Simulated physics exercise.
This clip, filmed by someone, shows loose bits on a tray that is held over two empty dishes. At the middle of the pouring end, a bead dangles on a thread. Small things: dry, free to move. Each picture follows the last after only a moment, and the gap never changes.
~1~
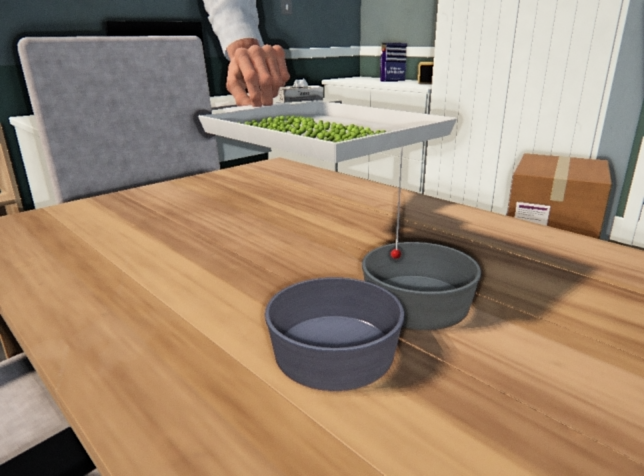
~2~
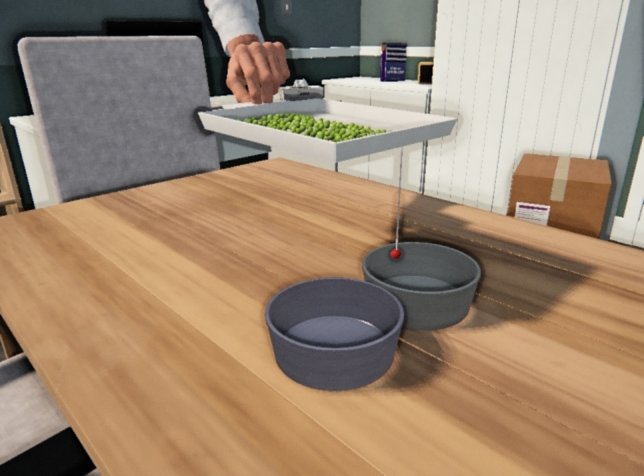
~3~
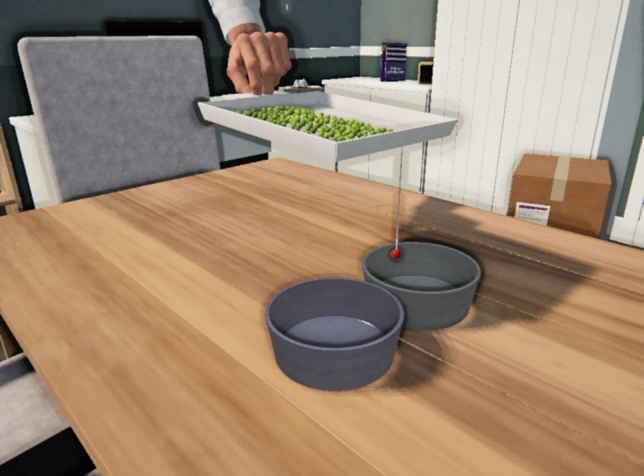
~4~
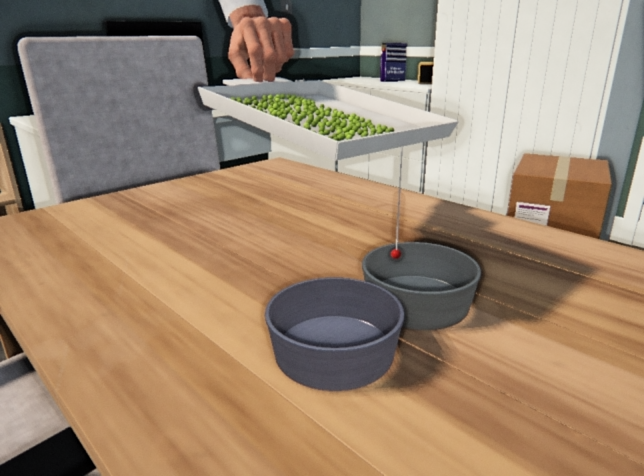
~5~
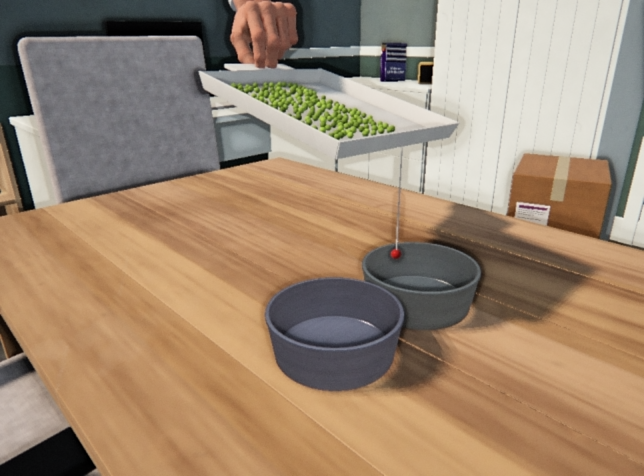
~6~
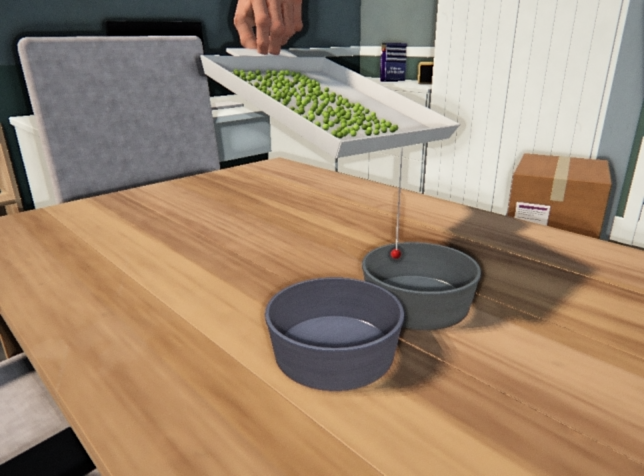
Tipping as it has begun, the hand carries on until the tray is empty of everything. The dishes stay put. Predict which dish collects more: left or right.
The rightmost dish is going to catch more.
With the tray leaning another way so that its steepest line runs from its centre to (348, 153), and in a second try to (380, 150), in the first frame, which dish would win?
Try 1: The left-side dish; try 2: The left-side dish.
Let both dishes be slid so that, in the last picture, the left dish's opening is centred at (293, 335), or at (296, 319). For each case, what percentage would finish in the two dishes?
Roughly 40 %, then roughly 40 %.
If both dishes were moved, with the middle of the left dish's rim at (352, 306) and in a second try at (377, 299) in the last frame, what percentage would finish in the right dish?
The first gives 70 %, the second 60 %.
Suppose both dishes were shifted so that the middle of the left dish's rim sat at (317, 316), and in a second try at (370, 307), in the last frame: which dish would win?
On the first go the right-side one comes out on top, and on the second go the right-side one.
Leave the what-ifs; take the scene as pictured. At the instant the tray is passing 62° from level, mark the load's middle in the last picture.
Close to (402, 134).
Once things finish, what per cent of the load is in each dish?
Left dish: 0; right dish: 60 percent.
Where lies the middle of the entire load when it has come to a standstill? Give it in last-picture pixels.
Centre at rest: Close to (441, 304).
Shortly afterwards, tray tipped steeply; all but a few on the tray; only a few in the right dish; only a few outside both; a little in the air.
Next, tray tipped past a quarter turn; near a third on the tray; a little in the right dish; a little outside both; near half in the air.
Some moments later, tray tipped past a quarter turn; only a few in the left dish; near two thirds in the right dish; near a third outside both.
In the end, tray tipped past a quarter turn; only a few in the left dish; near two thirds in the right dish; near a third outside both.
